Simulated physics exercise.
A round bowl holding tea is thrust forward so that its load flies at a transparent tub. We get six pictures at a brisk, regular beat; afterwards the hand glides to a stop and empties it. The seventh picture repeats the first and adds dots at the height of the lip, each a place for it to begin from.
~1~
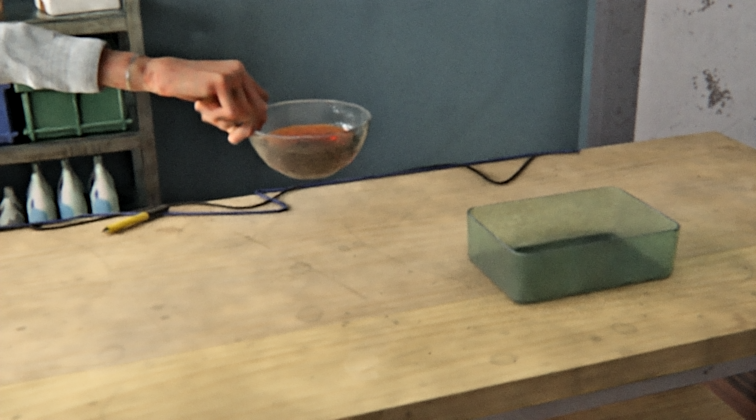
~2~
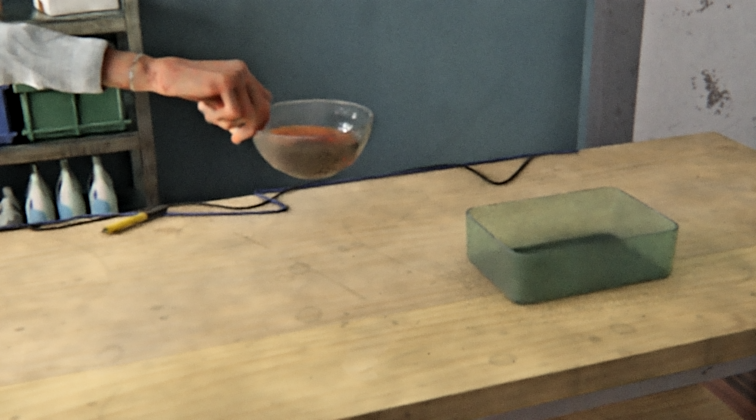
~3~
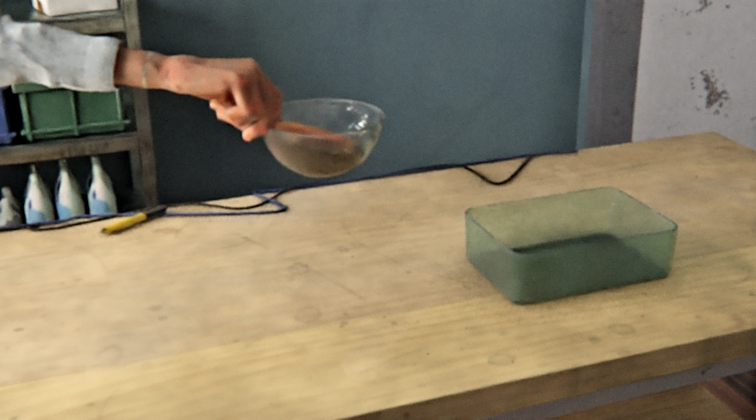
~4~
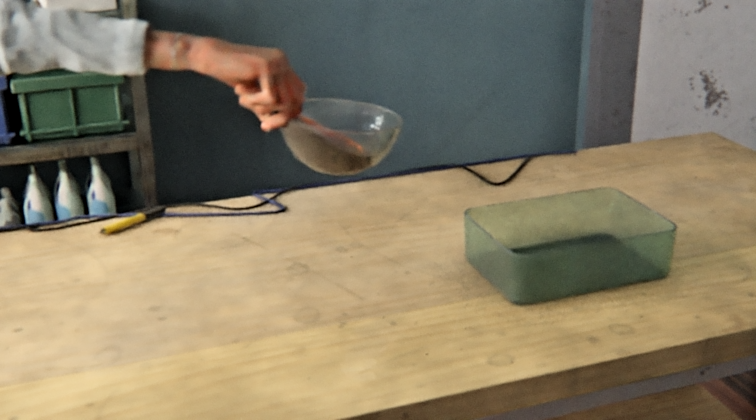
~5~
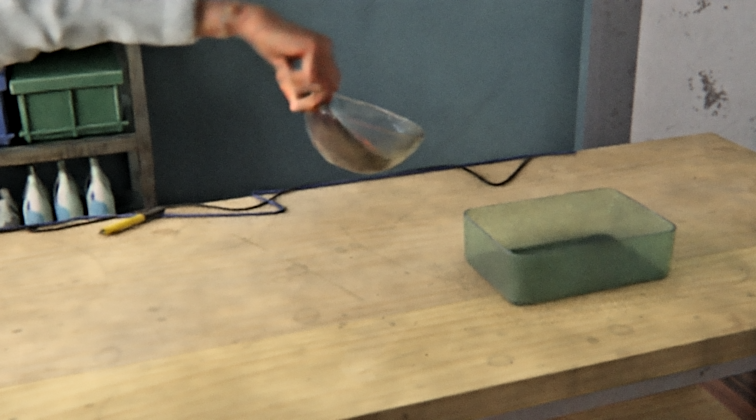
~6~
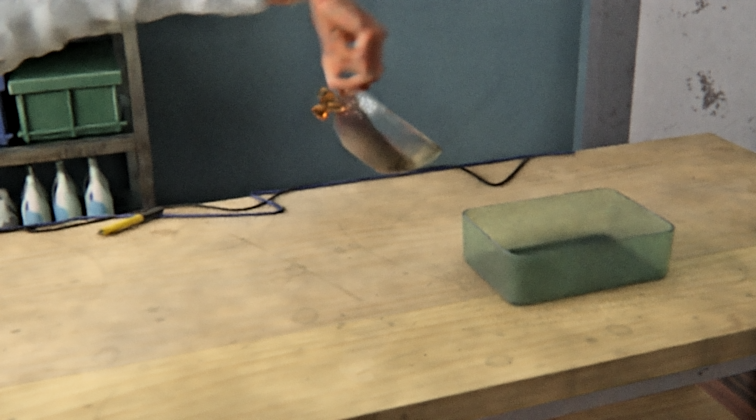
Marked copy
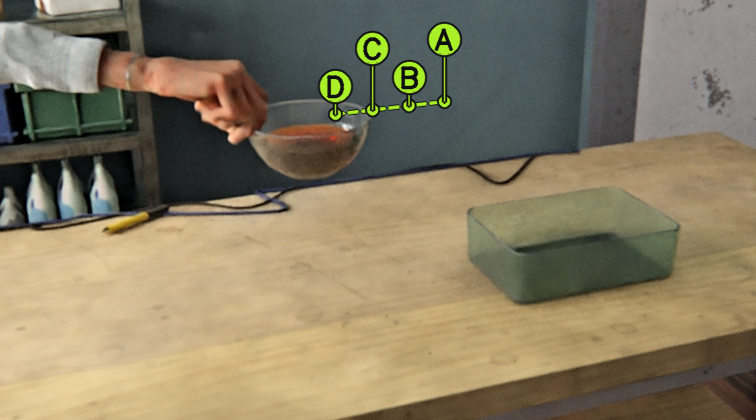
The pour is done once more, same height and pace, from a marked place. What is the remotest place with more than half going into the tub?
It is D.
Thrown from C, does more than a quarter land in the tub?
Yes.
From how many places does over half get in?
All of them.
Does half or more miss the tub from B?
No, that is safe.
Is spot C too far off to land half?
No, not at all.
On the marked copy, A at (444, 101); B at (409, 105); C at (372, 110); D at (335, 114).
With A, about 75 % lands in the tub, 15 % falls short and 10 % goes beside or beyond.
With B, about 65 % lands in the tub, 9 % falls short and 25 % goes beside or beyond.
With C, about 70 % lands in the tub, 11 % falls short and 19 % goes beside or beyond.
With D, about 63 % lands in the tub, 25 % falls short and 12 % goes beside or beyond.
